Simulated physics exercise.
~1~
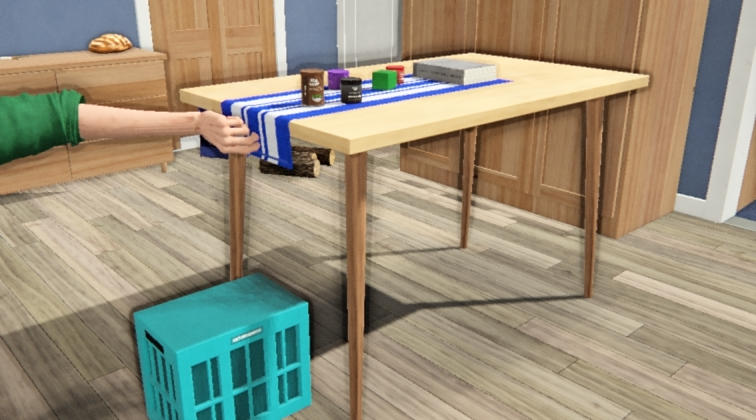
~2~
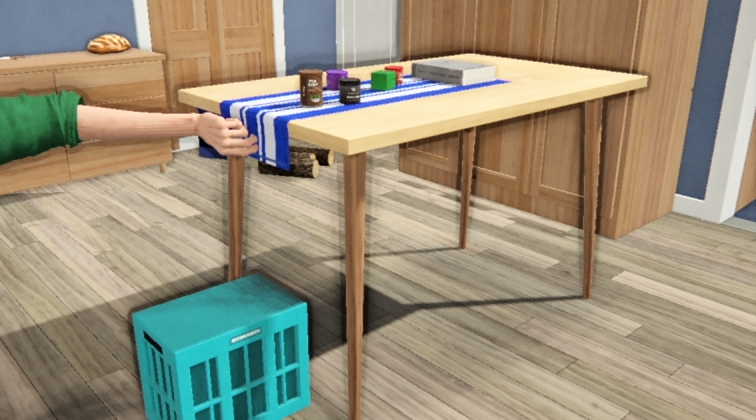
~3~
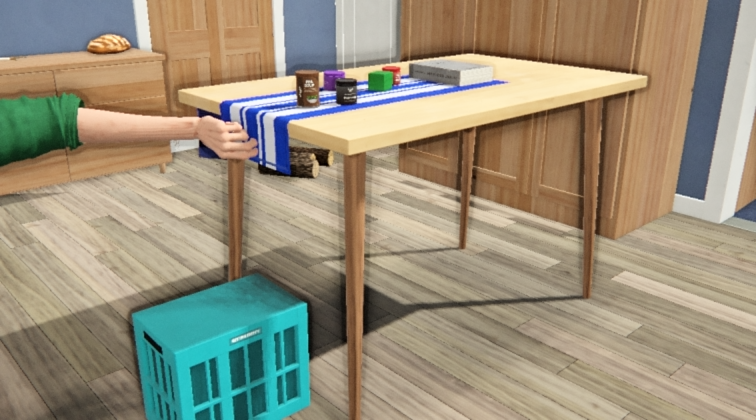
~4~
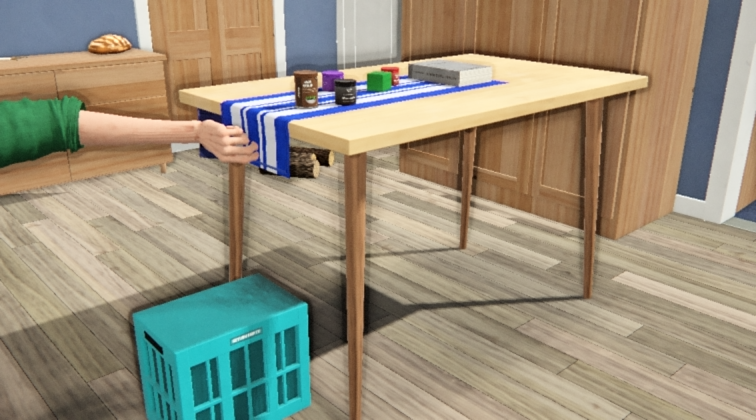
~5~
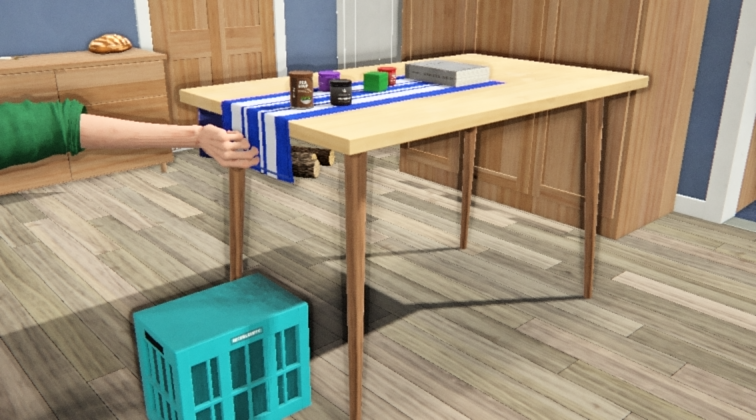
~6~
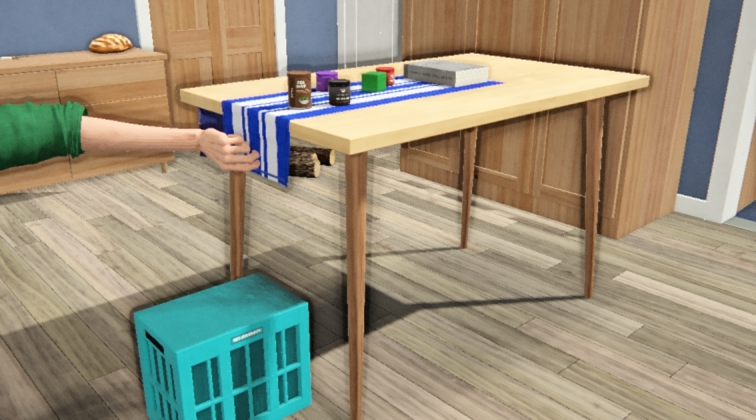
A hand reaching in from the left tugged the blue-and-white striped cloth slightly over the table's end, and the small containers and gray box on it shifted a little toward the hand.
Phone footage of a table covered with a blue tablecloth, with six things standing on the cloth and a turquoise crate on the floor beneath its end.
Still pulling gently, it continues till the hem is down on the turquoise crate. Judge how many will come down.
The top will end up three items short.
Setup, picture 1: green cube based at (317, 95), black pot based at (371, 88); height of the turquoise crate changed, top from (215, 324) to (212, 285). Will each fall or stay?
So the green cube leaves, and the black pot stays there.
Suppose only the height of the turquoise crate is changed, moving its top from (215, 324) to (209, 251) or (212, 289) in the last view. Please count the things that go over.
Then 1 and 2.
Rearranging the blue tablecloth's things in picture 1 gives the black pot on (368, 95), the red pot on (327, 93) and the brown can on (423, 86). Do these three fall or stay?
Outcome: Black pot falls away, red pot falls away, brown can stays aboard.
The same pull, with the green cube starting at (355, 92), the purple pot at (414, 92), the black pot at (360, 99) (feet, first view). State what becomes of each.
Green cube: Lost. Purple pot: Safe. Black pot: Lost.
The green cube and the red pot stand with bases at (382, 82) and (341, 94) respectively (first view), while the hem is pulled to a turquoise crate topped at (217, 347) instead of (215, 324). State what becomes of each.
As for the green cube, it holds its spot; as for the red pot, it leaves the top.
Soon after, hem near (258, 215); all still up.
Then, hem near (259, 258); brown can and black pot gone.
Further on, hem on the crate; brown can, black pot and purple pot gone.
At rest, hem on the crate; brown can, black pot and purple pot gone. The answer is three.
